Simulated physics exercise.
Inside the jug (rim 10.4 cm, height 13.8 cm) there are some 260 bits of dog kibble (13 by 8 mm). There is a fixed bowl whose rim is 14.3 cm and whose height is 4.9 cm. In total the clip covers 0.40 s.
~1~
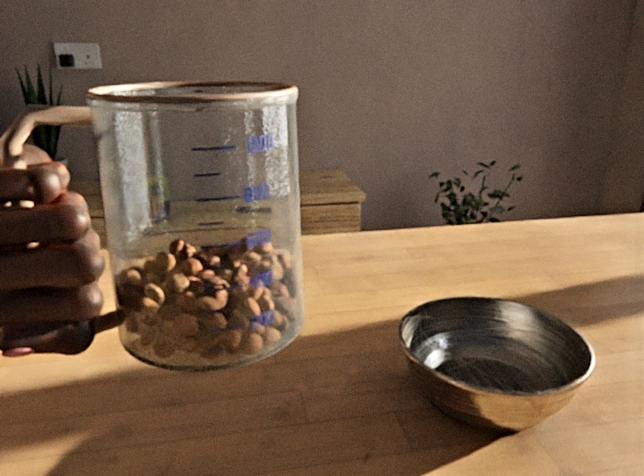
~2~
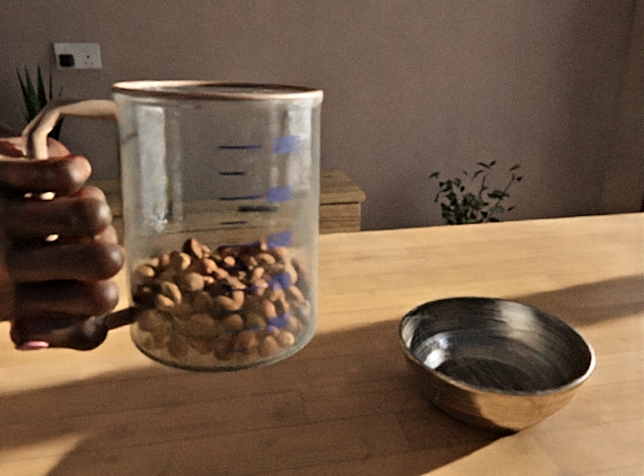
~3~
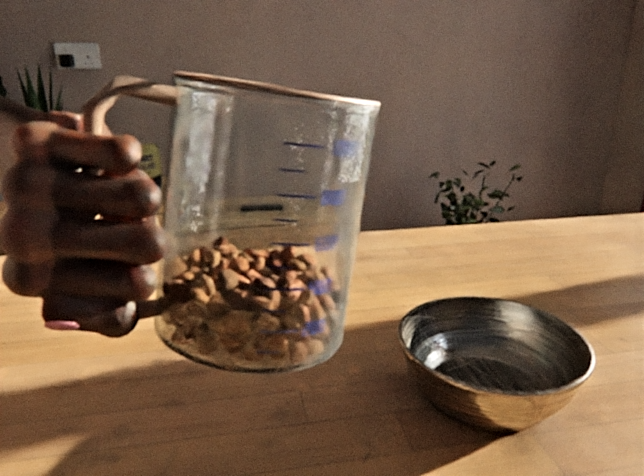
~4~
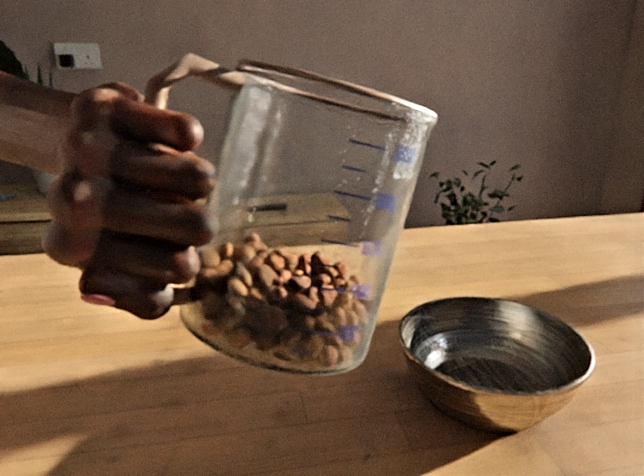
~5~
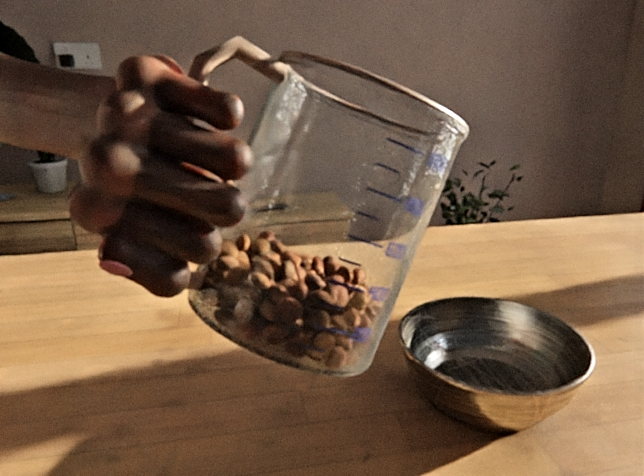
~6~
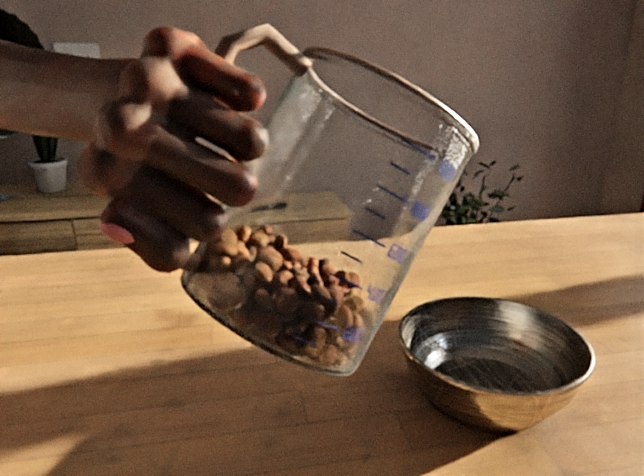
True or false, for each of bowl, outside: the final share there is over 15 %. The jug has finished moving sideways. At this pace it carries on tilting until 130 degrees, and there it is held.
Bowl: False, outside everything: True.
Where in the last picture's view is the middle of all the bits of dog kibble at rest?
I'd point at roughly (425, 435).
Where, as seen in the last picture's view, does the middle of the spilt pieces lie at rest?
Somewhere near (424, 442) in the final frame.
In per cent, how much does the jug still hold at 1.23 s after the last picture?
Load still held: Approx. 30 %.
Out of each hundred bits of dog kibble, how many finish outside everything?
Estimate: About 90 %.
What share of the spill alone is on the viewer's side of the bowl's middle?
About 90 per cent.
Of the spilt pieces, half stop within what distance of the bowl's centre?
Around 10 centimetres.
Then, 0.37 s after the last picture, tilt 68 degrees; jug 100 %; middle of all pieces near (274, 266).
Then, 0.68 s after the last picture, tilt 98 degrees; jug 100 %; middle of all pieces near (290, 261).
Then, 0.96 s after the last picture, tilt 124 degrees; jug 95 %, in the air 5 %; middle of all pieces near (324, 281).
Then, 1.23 s after the last picture, tilt 130 degrees; jug 30 %, outside 45 %, bowl 5 %, in the air 15 %; middle of all pieces near (406, 379).
In the end, jug 0 %, outside 90 %, bowl 10 %.
